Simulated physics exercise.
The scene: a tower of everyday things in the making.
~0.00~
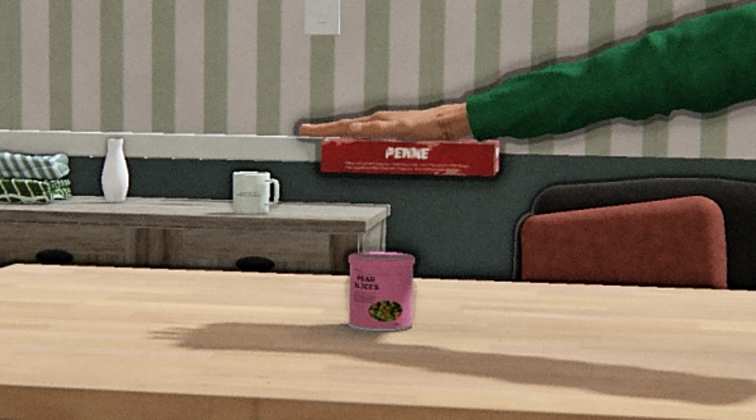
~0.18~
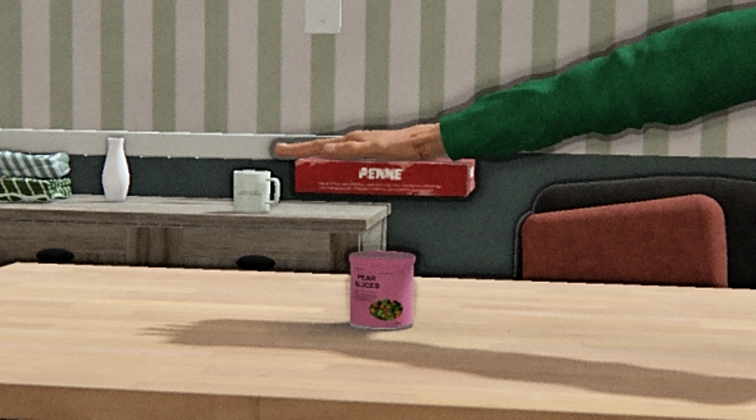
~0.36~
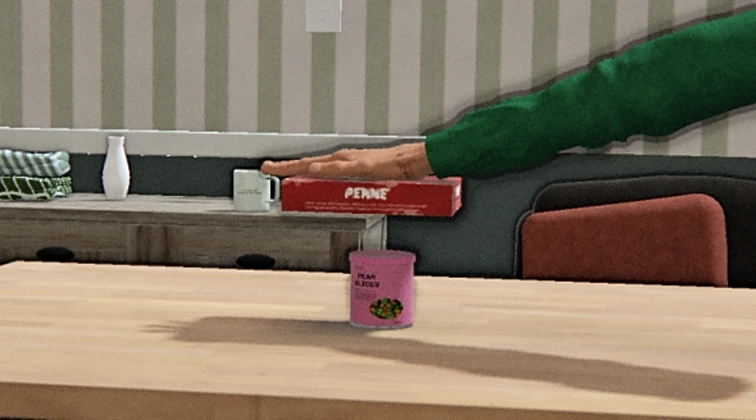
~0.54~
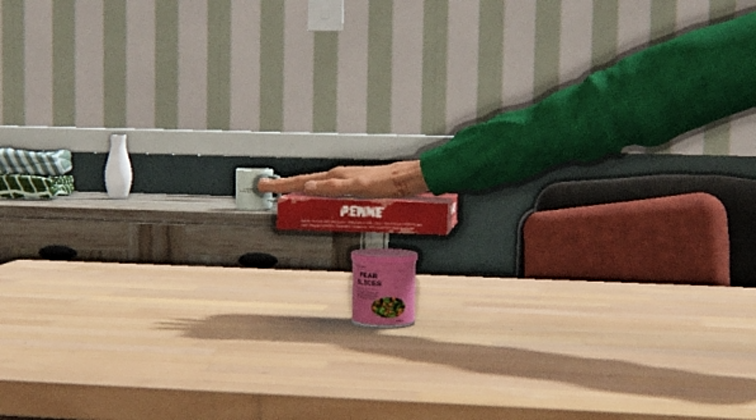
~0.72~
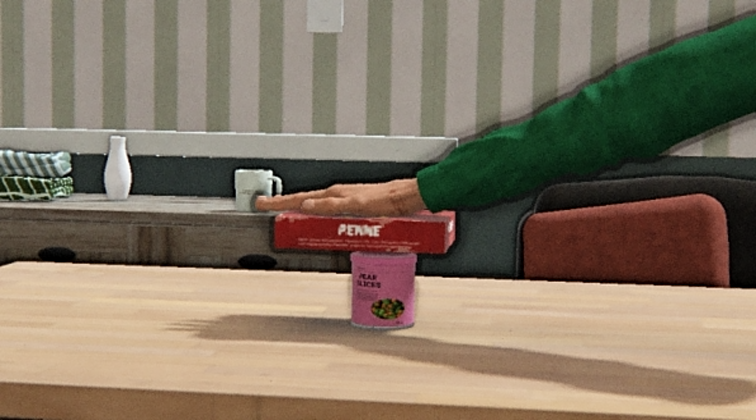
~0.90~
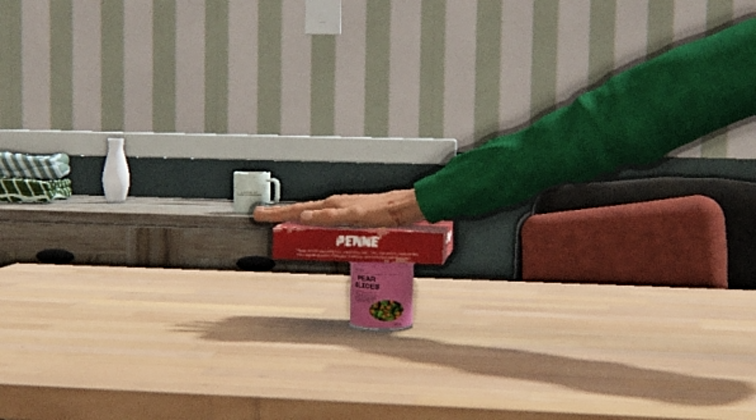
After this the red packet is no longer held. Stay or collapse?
The pile stays up.
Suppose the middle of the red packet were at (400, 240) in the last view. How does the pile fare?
Then it stays up.
By 1.10 s, all is still.
By 1.50 s, red packet resting near (366, 239).
When it is over (2.0 s), both as before. End places, in pixels of the last picture, red packet near (366, 239). The pile holds.
